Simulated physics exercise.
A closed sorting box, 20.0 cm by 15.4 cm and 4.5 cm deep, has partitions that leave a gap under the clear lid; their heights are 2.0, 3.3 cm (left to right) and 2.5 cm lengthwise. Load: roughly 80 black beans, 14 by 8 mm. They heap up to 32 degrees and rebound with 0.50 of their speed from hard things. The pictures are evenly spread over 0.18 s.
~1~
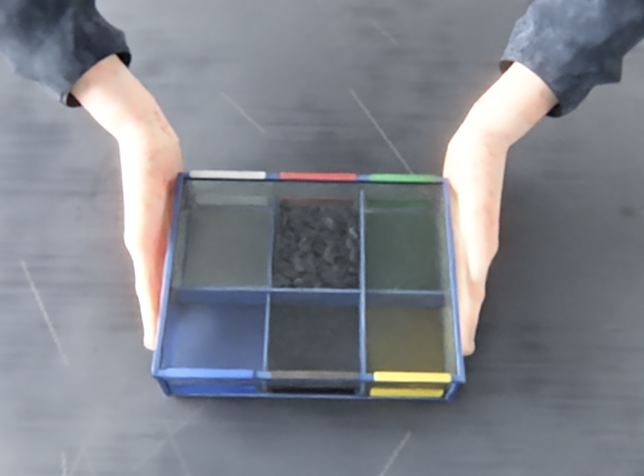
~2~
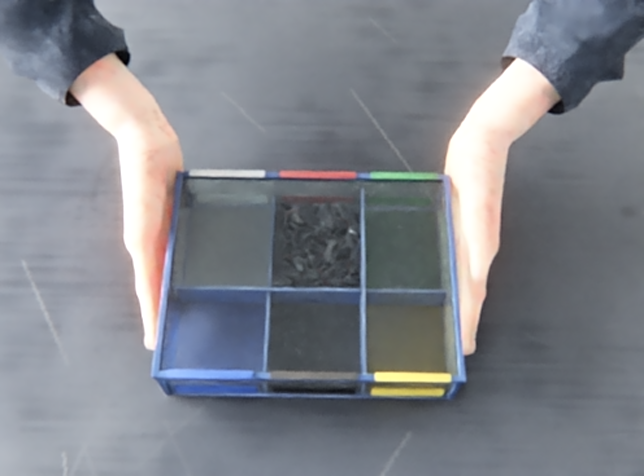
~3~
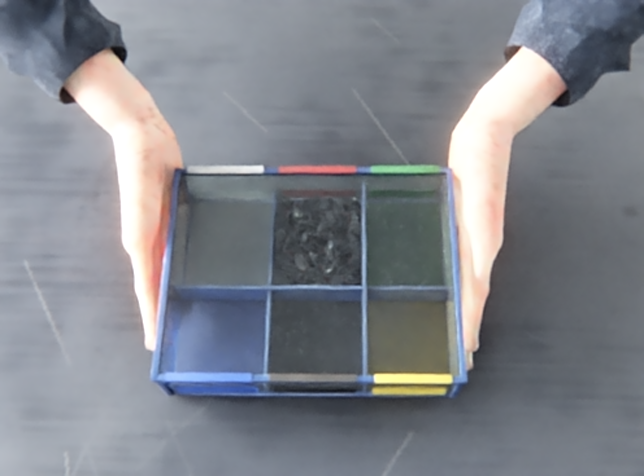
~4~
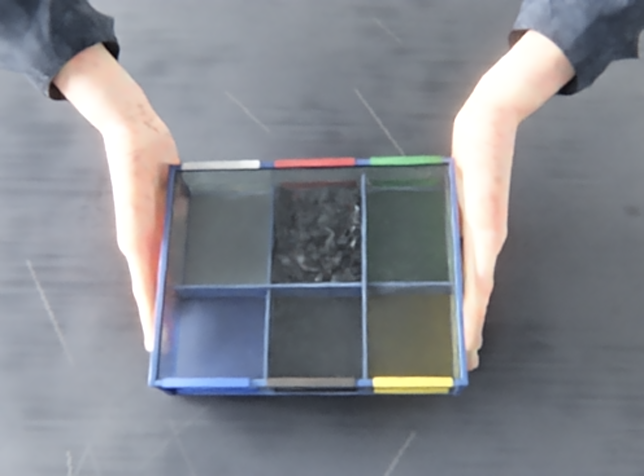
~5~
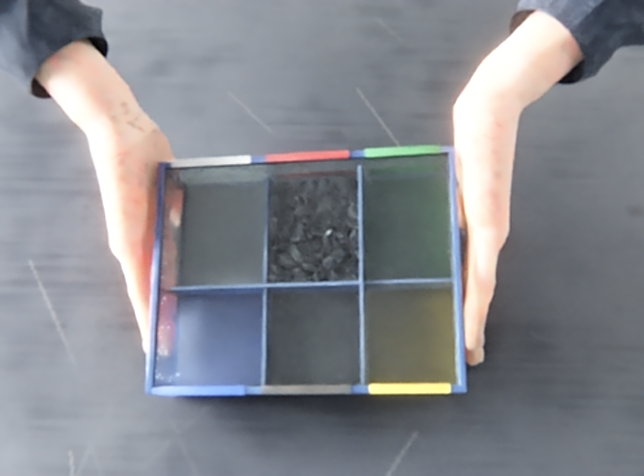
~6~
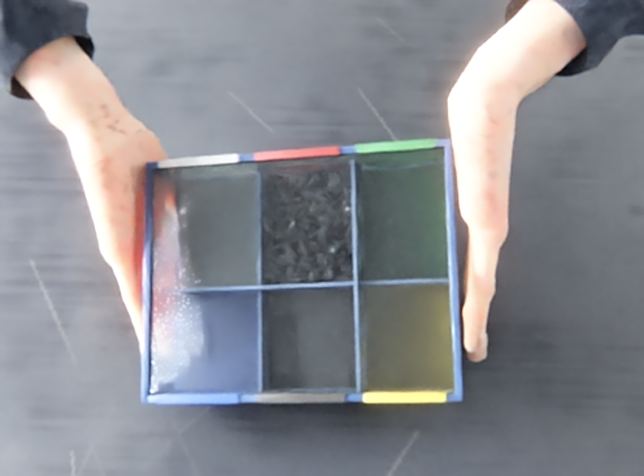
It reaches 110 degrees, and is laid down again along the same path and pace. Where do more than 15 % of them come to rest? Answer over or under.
Red: Under, blue: Over, green: Under, yellow: Under, white: Under, black: Under.
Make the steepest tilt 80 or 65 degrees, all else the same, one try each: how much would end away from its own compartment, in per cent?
About 65 and 55 per cent.
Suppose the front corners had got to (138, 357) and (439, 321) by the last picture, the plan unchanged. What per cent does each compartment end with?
Red 0; blue 0; green 0; yellow 0; white 100; black 0.
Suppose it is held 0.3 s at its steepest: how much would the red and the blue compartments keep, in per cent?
Then: Red 0, blue 95.
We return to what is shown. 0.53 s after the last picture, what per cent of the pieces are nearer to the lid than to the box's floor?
About 90 per cent.
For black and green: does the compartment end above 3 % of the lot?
Black yes; green no.
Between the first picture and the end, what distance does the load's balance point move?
Roughly 10.5 cm.
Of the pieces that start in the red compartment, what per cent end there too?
Some 0 per cent.
Then, 0.53 s after the last picture, tilt 109 degrees; red 30 %, blue 40 %, white 10 %, black 20 %.
Then, 0.88 s after the last picture, tilt 47 degrees; blue 90 %, black 5 %.
Then, 1.33 s after the last picture, tilt 0 degrees; blue 90 %, black 10 %.
In the end, red 0 %, blue 90 %, green 0 %, yellow 0 %, white 0 %, black 10 %.
